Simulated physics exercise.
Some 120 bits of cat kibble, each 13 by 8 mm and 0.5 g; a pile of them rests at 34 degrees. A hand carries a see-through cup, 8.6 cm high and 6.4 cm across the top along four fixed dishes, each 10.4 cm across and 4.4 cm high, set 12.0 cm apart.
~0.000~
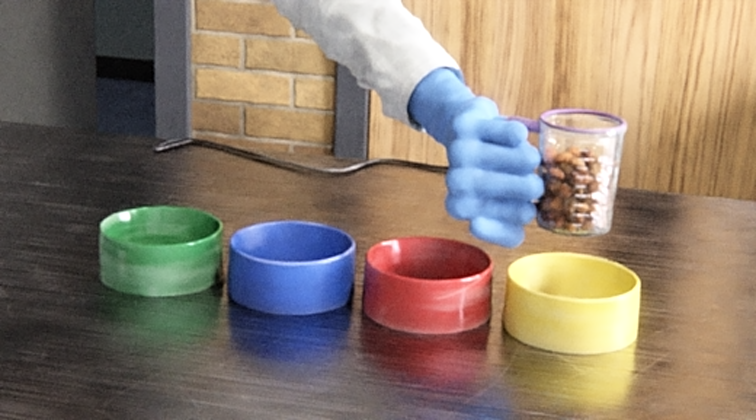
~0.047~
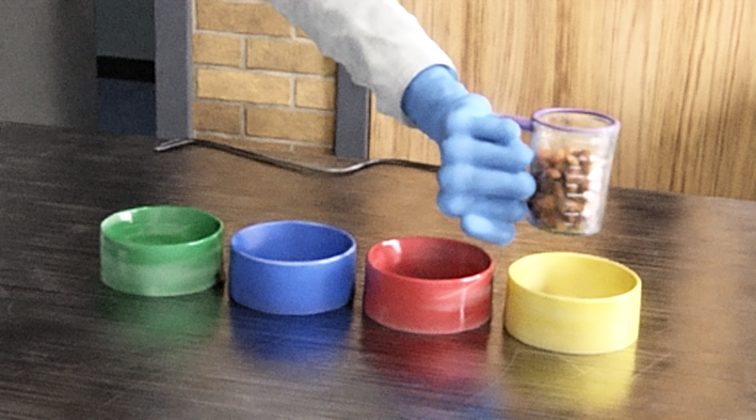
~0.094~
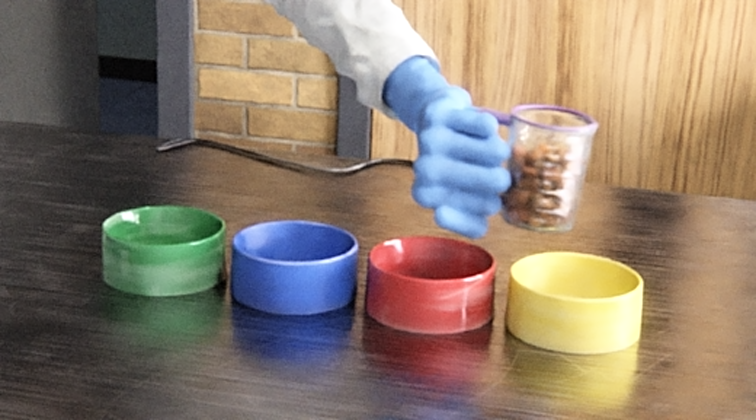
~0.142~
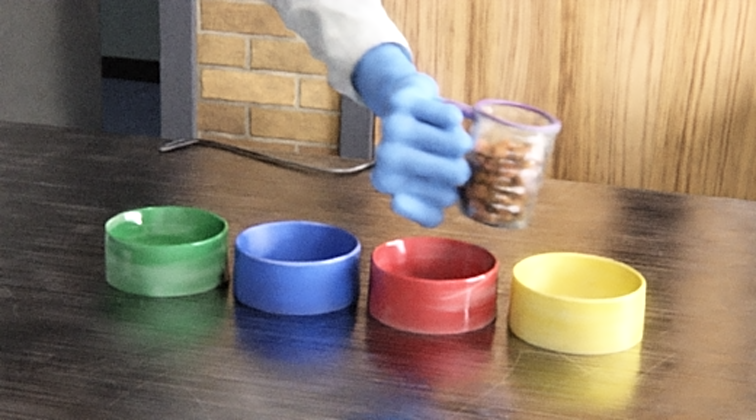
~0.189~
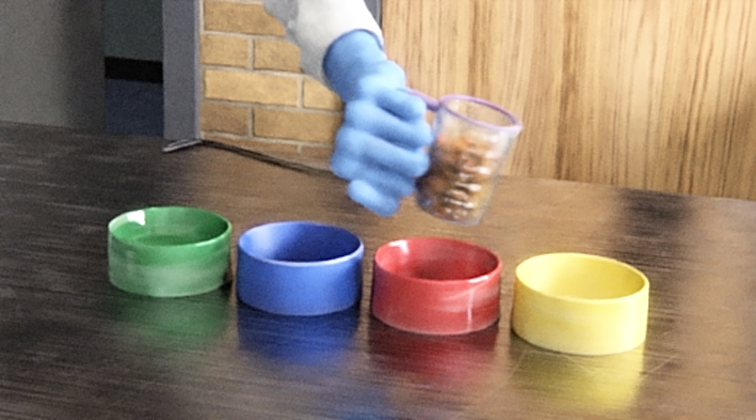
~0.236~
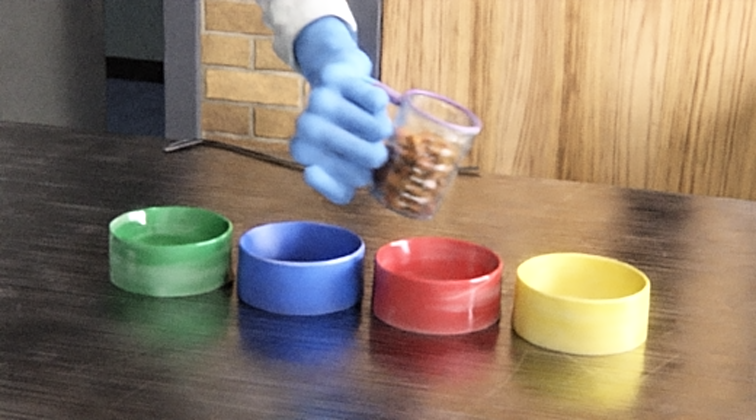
A gloved hand moves a clear cup of brown pieces left above four colored dishes, tilting it slightly.
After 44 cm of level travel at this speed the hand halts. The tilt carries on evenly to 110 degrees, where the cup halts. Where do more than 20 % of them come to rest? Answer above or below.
Red: Below, blue: Below, green: Above, yellow: Below, counter: Below.
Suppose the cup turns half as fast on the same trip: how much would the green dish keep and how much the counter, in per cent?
Then: Green 90, counter 0.
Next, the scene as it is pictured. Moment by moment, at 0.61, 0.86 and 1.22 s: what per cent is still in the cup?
In turn: 100, 100, 60.
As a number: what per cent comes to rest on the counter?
Roughly 0 per cent.
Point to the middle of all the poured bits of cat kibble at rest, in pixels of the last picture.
At about (162, 256).
After 0.61 s, tilt 64 degrees; cup holds 100 %.
After 0.86 s, tilt 93 degrees; cup holds 100 %.
Then, at 1.22 s, tilt 110 degrees; cup holds 60 %, green 35 %.
At rest (3.0 s), red 0 %, blue 0 %, green 95 %, yellow 0 %, counter 0 %, cup 5 %.
